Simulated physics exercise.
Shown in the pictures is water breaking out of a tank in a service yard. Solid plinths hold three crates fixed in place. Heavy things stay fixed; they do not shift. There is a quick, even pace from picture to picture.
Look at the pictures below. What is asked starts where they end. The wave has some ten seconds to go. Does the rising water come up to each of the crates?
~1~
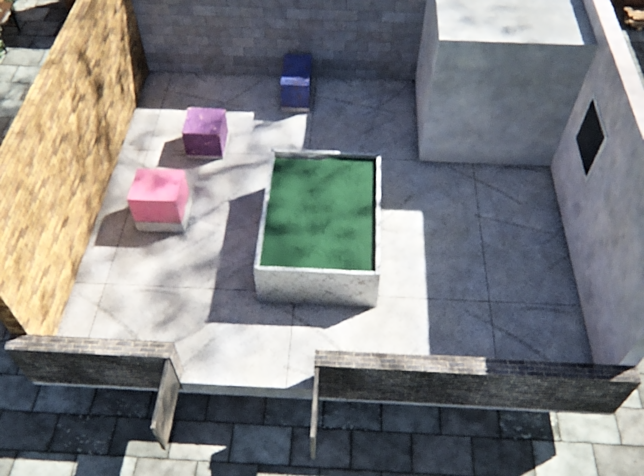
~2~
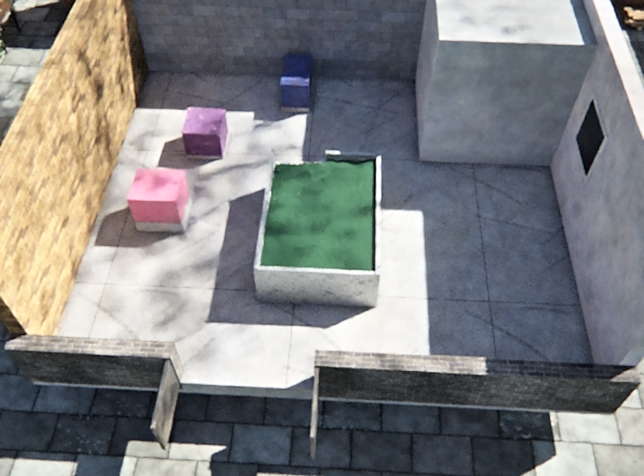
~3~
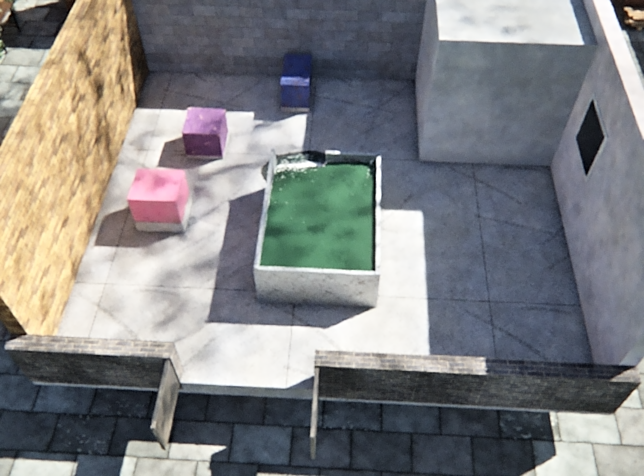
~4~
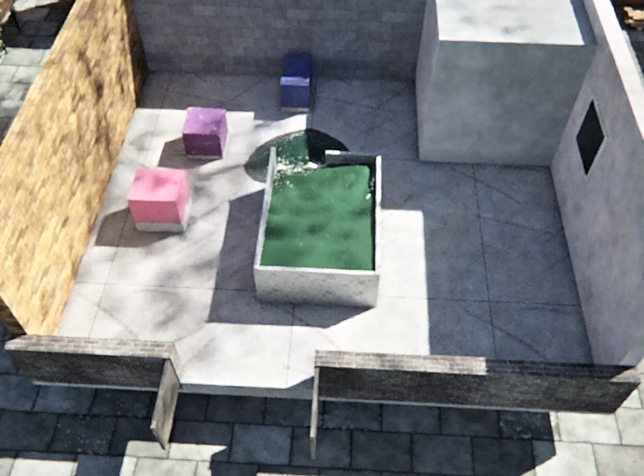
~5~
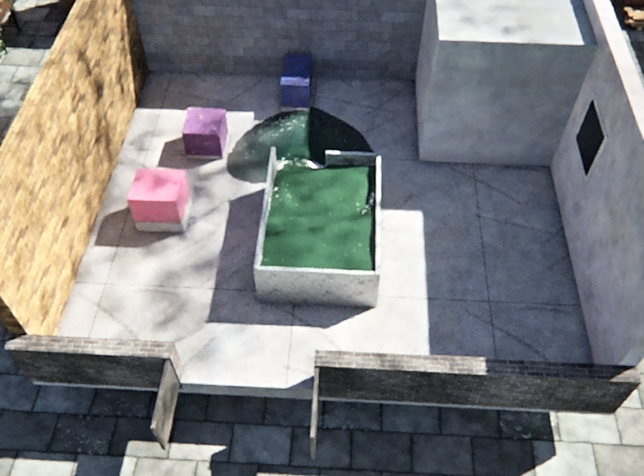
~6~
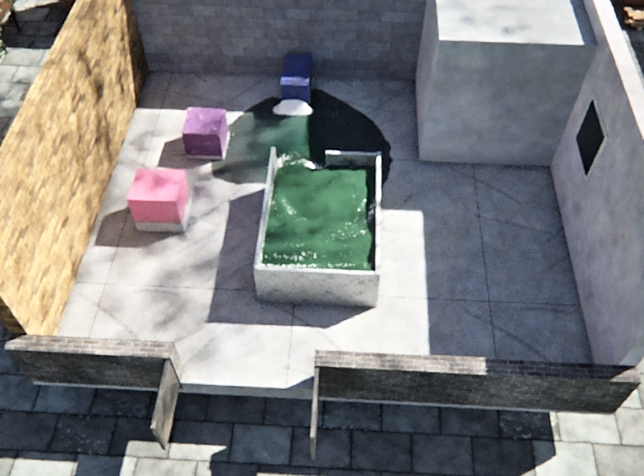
The blue crate - yes, it does. The purple crate - yes, it does. The pink crate - no, it does not.
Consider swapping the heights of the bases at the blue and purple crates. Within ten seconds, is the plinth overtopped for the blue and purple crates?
Taking them in turn, blue crate is drenched, then purple crate is drenched.
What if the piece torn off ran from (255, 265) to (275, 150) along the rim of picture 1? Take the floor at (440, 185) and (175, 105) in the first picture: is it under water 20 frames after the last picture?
Note, points in order: Unreached; soaked.
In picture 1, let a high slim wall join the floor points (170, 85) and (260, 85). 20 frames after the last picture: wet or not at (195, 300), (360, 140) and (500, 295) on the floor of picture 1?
One by one: Spared, soaked, spared.
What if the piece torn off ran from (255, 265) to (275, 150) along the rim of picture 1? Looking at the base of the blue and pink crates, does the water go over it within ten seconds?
First, the blue is flooded; second, the pink is flooded.
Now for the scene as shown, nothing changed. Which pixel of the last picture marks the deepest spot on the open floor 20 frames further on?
I'd put it around (146, 82).
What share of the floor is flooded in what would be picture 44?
About 70 %.
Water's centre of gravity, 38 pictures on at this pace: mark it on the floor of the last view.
Somewhere around (278, 176) in the last view.
A moment on, water covers 25 % of the floor; the blue crate water round its plinth, the purple crate water round its plinth, the pink crate not reached.
Next, water covers 25 % of the floor; the blue crate water round its plinth, the purple crate water round its plinth, the pink crate not reached.
Then, water covers 40 % of the floor; the blue crate water round its plinth, the purple crate water round its plinth, the pink crate water round its plinth.
Later, water covers 70 % of the floor; the blue crate water round its plinth, the purple crate water round its plinth, the pink crate water round its plinth.
In the end, water covers 90 % of the floor; the blue crate was topped, the purple crate was topped, the pink crate stayed above the water.
